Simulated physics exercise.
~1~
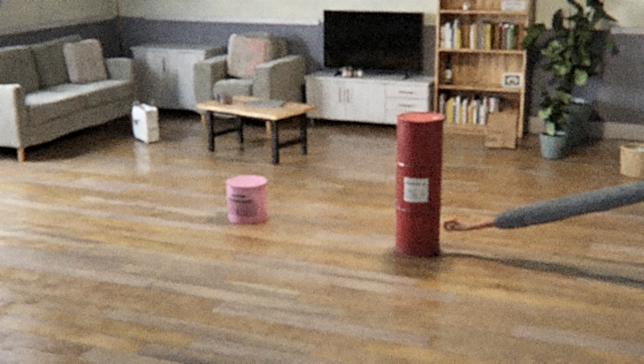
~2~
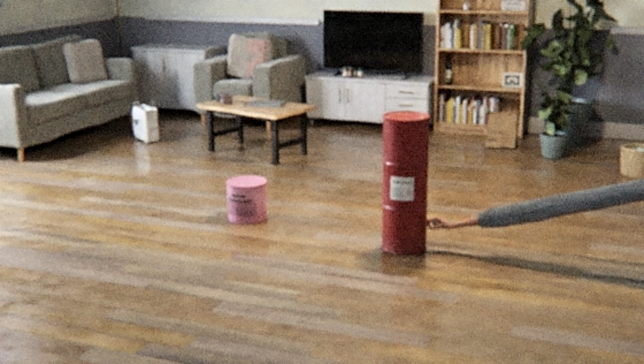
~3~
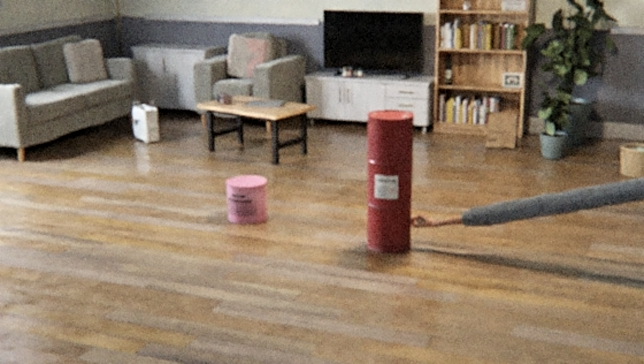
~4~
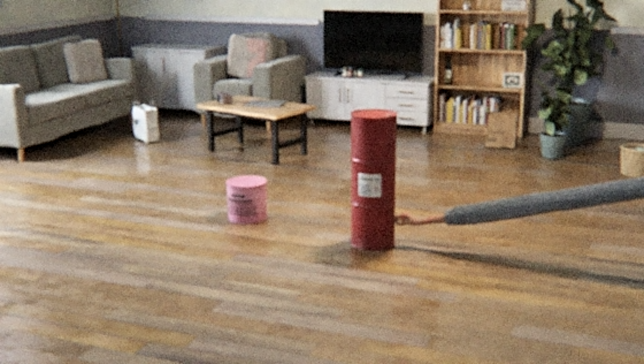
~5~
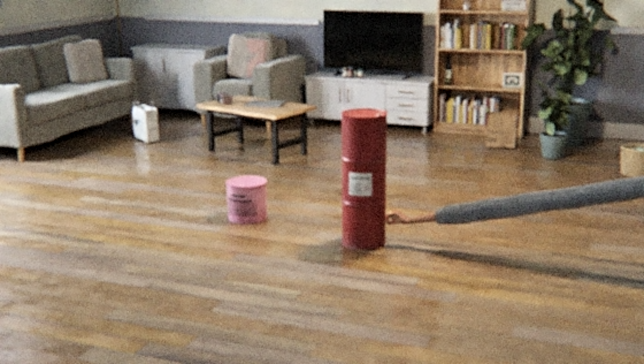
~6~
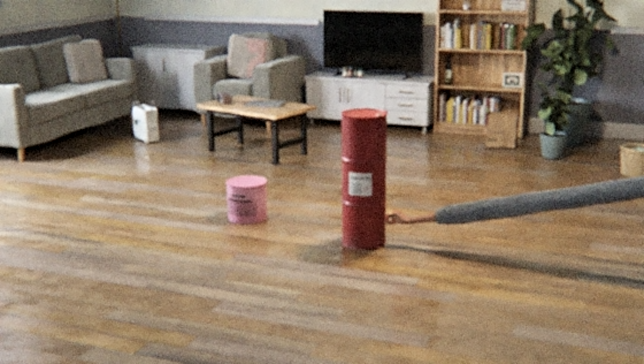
At the start, a tall red drum stands upright on the wooden floor of a living room, with a small pink pail to its left and a sofa, low table and television behind. A long grey arm reaches in from the right, its fingertip low against the drum's side. The finger pushes, and the drum slides steadily left, staying upright. It keeps moving toward the pink pail until it has shifted a little more than its own width, then it stops. At the end, the drum stands still and upright, short of the pail, which has not moved.
